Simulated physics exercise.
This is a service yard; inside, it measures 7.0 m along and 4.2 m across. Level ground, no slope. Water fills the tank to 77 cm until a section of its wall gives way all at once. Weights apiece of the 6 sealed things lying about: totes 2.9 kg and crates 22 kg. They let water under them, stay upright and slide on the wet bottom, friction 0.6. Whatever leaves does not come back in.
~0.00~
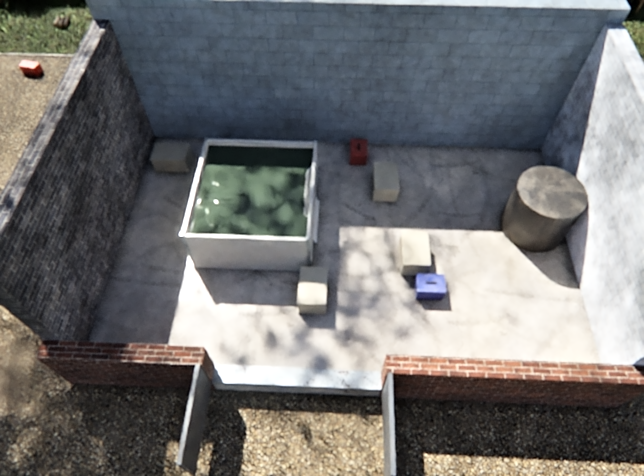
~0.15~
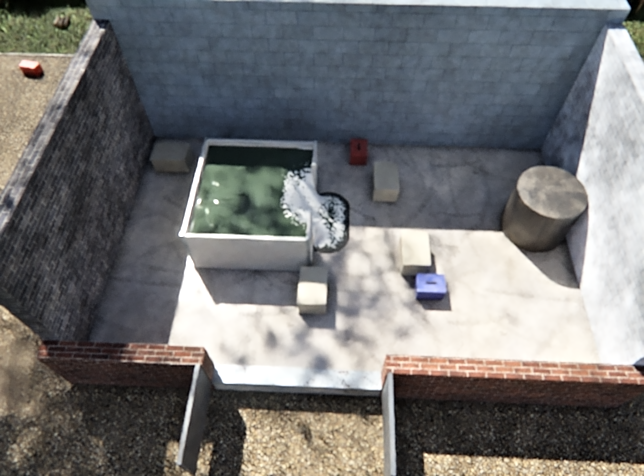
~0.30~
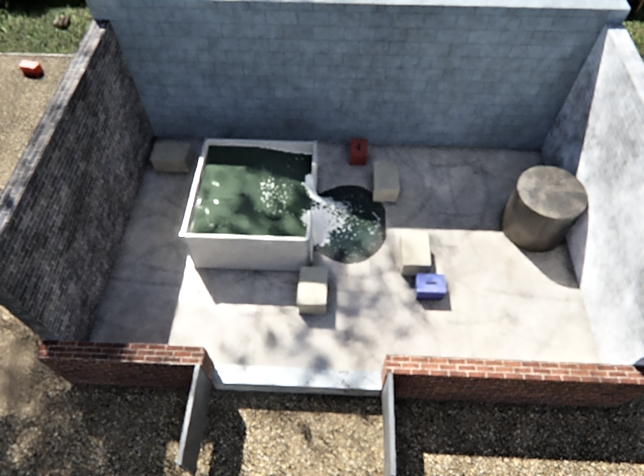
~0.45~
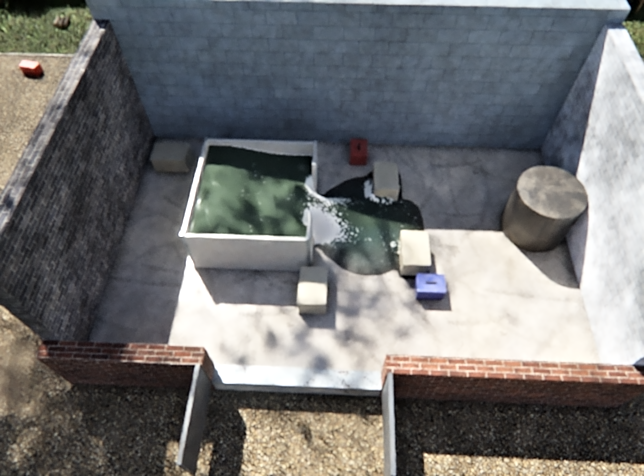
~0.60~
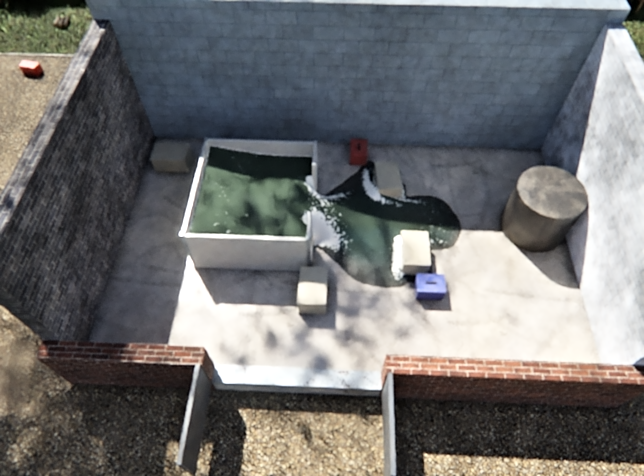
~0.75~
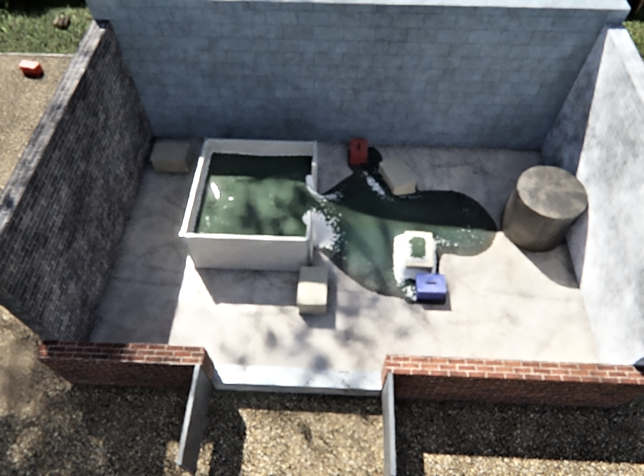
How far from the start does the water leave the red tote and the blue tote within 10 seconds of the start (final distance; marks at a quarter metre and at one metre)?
Result - red tote: Large displacement; blue tote: Large displacement.
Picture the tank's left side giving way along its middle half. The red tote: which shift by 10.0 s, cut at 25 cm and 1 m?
Result: The red tote goes a long way.
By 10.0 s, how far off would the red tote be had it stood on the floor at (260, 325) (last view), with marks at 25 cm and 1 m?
It ends far away.
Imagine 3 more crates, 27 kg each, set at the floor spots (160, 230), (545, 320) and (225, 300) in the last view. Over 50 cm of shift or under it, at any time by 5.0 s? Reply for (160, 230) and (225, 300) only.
Lab note - ordered: Below threshold / below threshold.
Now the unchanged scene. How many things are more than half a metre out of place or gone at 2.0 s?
I make it 3 by then.
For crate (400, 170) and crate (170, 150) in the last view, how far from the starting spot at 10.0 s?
The first ends 200 cm from its start, the second 30 cm.
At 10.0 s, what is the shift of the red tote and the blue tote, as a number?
Offsets: Near 300 and 450 centimetres.
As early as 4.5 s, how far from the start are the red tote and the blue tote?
Close to 50 cm for the first and 100 cm for the second.
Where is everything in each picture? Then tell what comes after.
The first picture shows the red tote at (359, 147), on the bottom; the blue tote at (431, 283) rests on the ground; 3.0 m2 under water; 0 of 6 have shifted.
The second picture shows the red tote at (359, 147), on the bottom; the blue tote at (431, 283) rests on the ground; 3.6 m2 under water; 0 of 6 have shifted.
The third picture shows the red tote at (359, 147) rests on the ground; the blue tote at (431, 283) rests on the ground; water covers 4.4 m2; 0 of 6 have shifted.
The fourth picture shows the red tote at (359, 147), on the bottom; the blue tote at (431, 283), on the bottom; 5.3 m2 under water; 0 of 6 have shifted.
The fifth picture shows the red tote at (359, 147), on the bottom; the blue tote at (431, 283), on the bottom; 6.2 m2 under water; 0 of 6 have shifted.
The sixth picture shows the red tote at (359, 147), on the bottom; the blue tote at (431, 283) rests on the ground; water covers 7.7 m2; 2 of 6 have shifted.
After 2.0 s the red tote is near (344, 145), 0.3 m from its start, aground; the blue tote is near (556, 353), 1.8 m from its start, afloat; 0 of 6 are out; 3 afloat.
After 4.5 s the red tote is near (331, 150), 0.5 m from its start, aground; the blue tote is near (470, 337), 1.0 m from its start, afloat; 0 of 6 are out; 3 afloat.
After 7.0 s the red tote is near (238, 144), 2.1 m from its start, afloat; the blue tote is near (328, 308), 1.6 m from its start, afloat; 0 of 6 are out; 4 afloat.
After 10.0 s the red tote is near (187, 135), 3.0 m from its start, afloat; the blue tote is near (120, 299), 4.4 m from its start, afloat; 0 of 6 are out; 3 afloat.
